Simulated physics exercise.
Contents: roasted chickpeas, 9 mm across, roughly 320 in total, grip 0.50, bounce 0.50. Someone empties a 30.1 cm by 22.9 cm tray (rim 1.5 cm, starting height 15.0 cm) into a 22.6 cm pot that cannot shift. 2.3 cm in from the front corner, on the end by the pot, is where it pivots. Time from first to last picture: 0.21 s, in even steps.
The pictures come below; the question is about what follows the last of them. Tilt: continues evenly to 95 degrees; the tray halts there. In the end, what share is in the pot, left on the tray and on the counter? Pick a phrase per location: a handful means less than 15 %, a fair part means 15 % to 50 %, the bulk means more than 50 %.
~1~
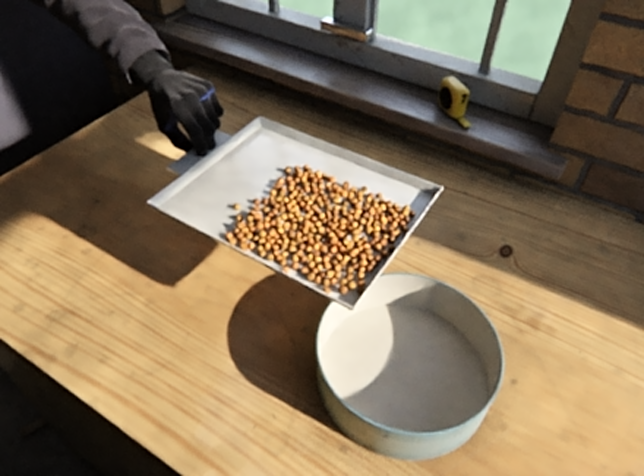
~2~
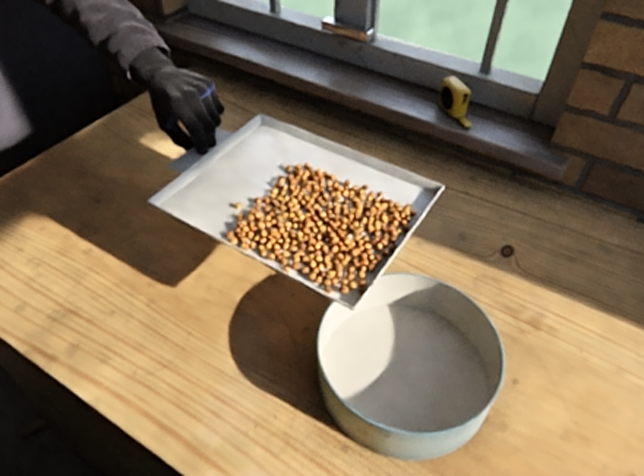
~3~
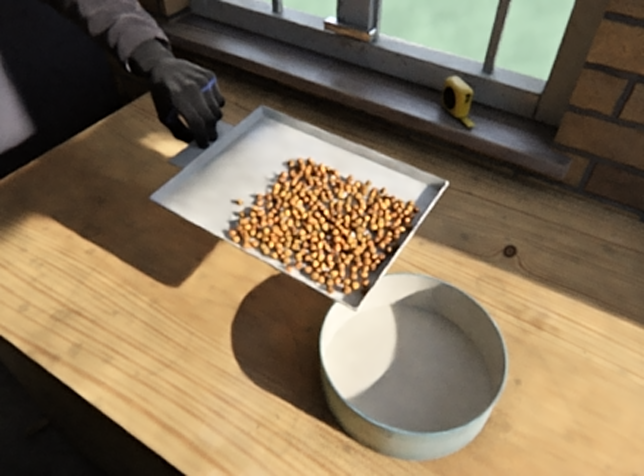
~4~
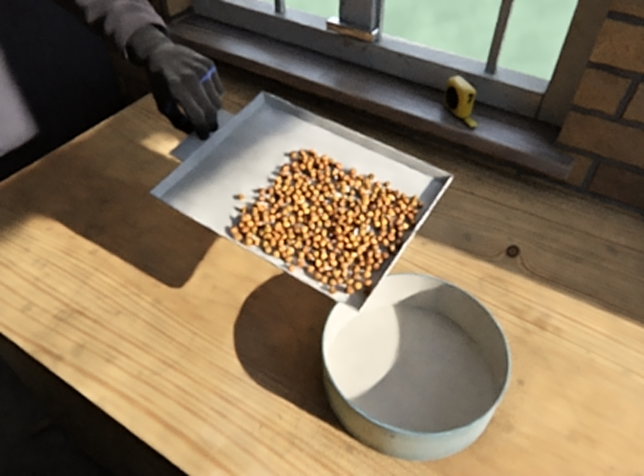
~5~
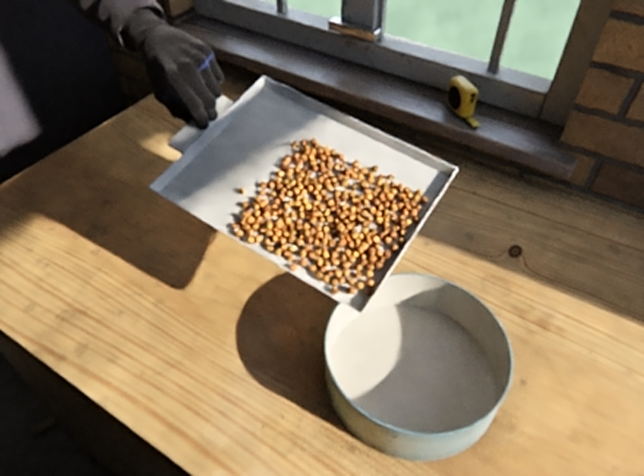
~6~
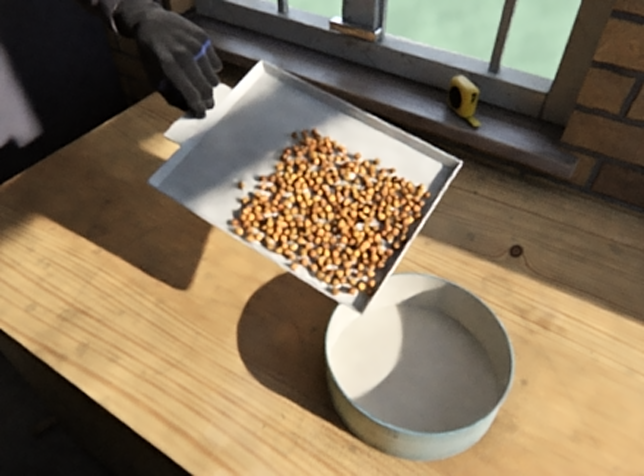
Pot: The bulk, tray: A handful, counter: A fair part.
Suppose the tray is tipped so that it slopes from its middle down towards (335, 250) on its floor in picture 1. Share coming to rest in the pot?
The share would be about 100 percent.
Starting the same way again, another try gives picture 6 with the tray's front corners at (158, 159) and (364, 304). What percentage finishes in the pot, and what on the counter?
Pot 65, counter 35.
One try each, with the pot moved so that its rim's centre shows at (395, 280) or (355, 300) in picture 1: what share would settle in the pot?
Roughly 0 and 35 percent.
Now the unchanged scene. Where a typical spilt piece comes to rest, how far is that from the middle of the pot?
That comes to near 18 cm.
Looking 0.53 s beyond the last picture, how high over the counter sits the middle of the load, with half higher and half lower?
Roughly 18 centimetres.
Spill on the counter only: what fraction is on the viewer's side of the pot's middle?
I'd put it at around 100 per cent.
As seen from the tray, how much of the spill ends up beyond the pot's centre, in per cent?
I'd put it close to 10 per cent.
Then, 0.32 s after the last picture, tilt 56 degrees; the tray holds 100 %, the pot 0 %.
Then, 0.53 s after the last picture, tilt 81 degrees; the tray holds 65 %, the pot 10 %.
Then, 0.85 s after the last picture, tilt 95 degrees; the tray holds 0 %, the pot 65 %.
In the end, pot 65 %, tray 0 %, counter 35 %.
